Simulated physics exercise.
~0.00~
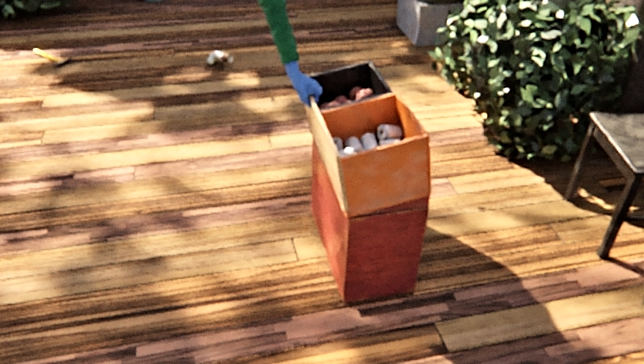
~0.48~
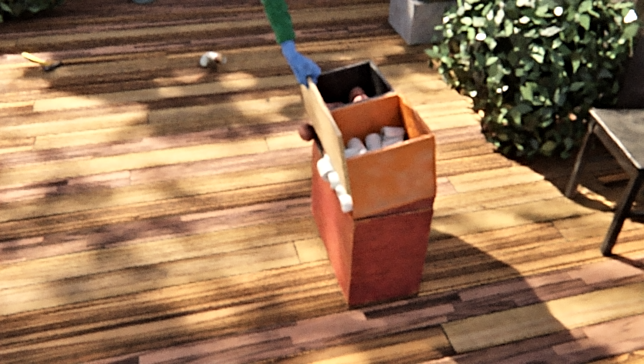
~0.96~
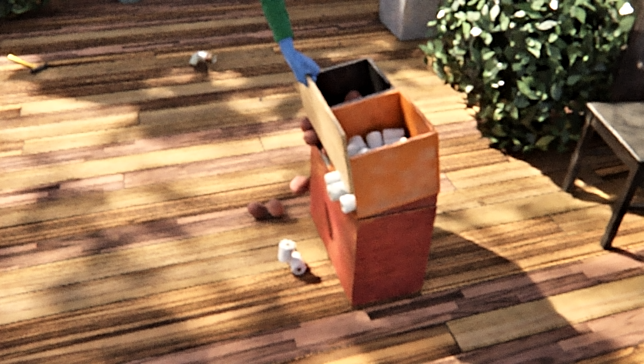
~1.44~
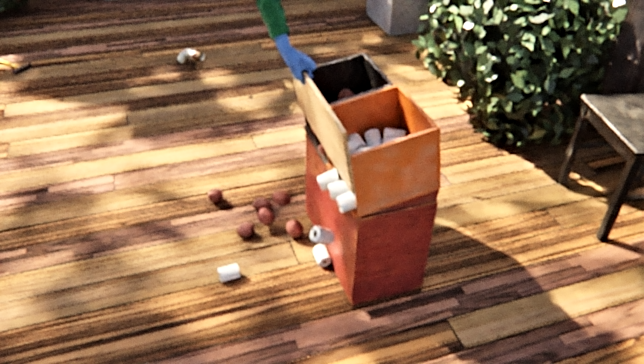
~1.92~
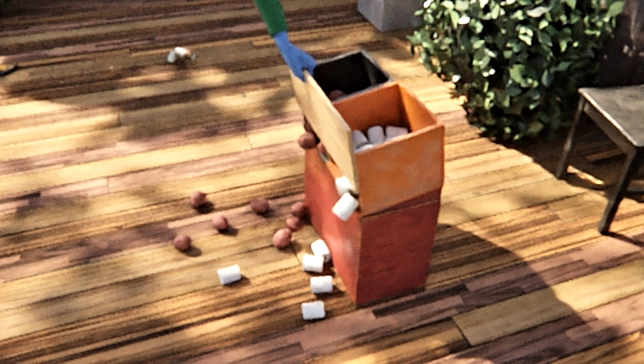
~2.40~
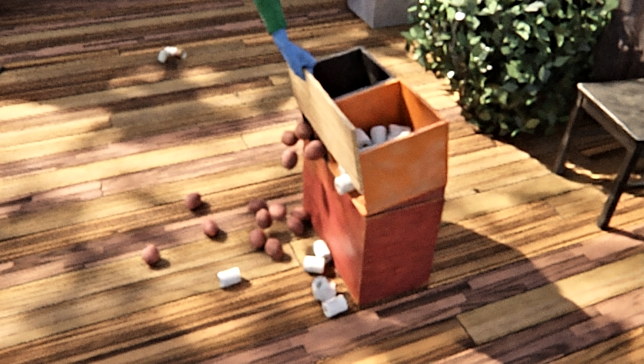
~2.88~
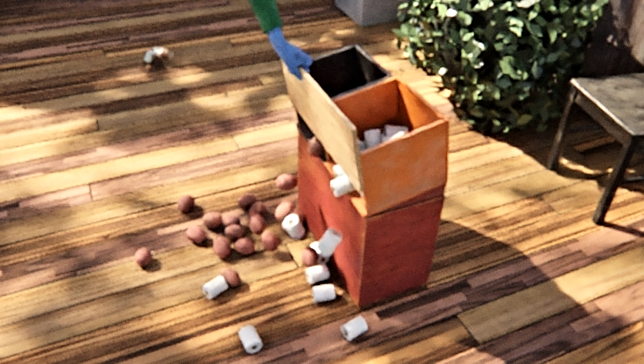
At first, a blue-gloved hand holds the panel closing the left side of an orange chute full of white rolls and a black chute of reddish-brown potatoes, both atop a red base on a sunlit wooden deck. The hand raises the panel a little, and pieces push out beneath it. A few rolls and potatoes drop to the boards on the left. More follow from both chutes, the potatoes rolling farther away while most rolls stay near the base. By the end, the panel is still held raised, potatoes and rolls lie scattered, and some rolls remain inside.
